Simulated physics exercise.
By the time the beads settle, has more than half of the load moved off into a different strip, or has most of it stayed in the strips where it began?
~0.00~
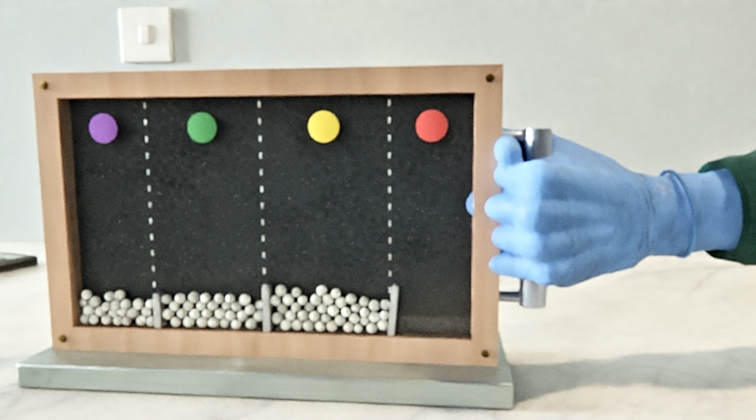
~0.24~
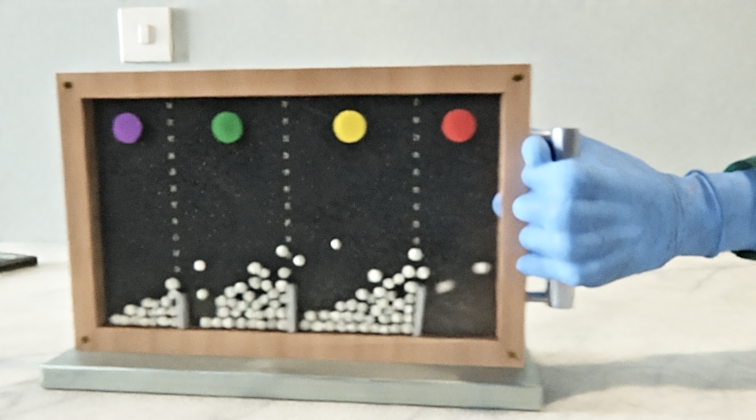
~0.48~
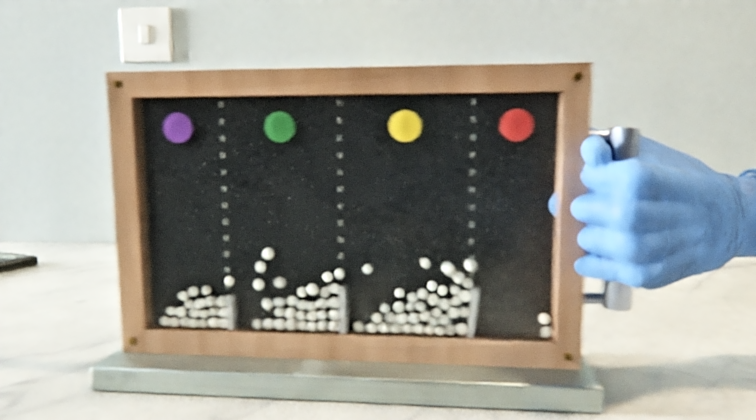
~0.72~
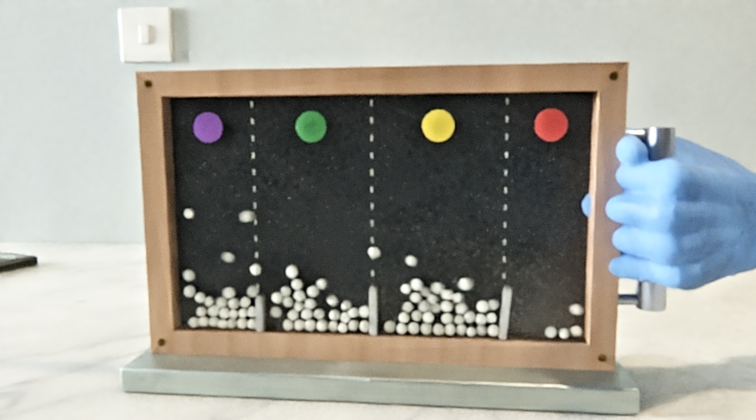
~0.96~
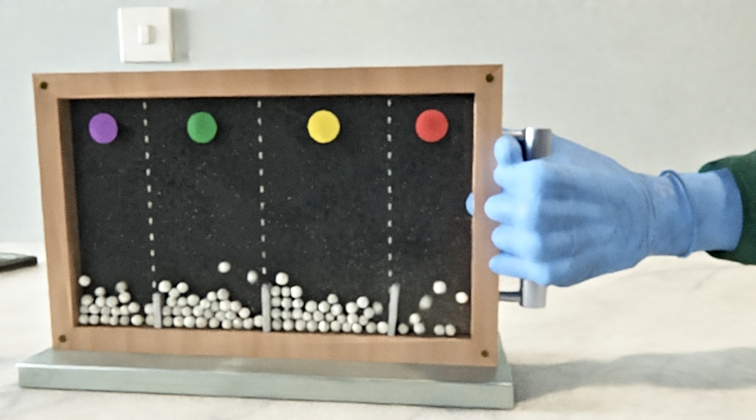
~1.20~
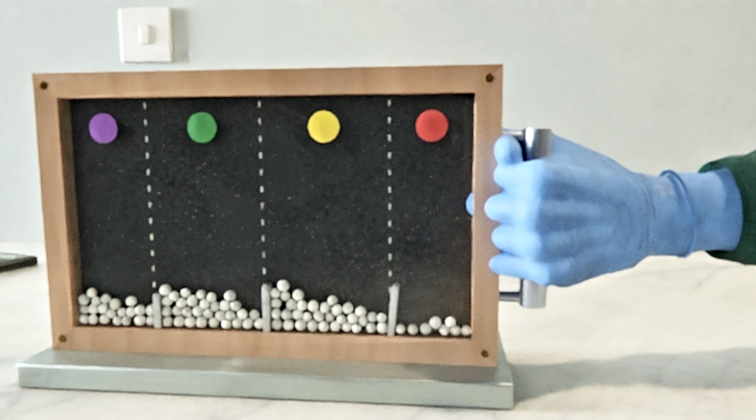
Most of the load stays in the strips where it began. A moderate share changes strip, including the few beads that end up under the red sticker.
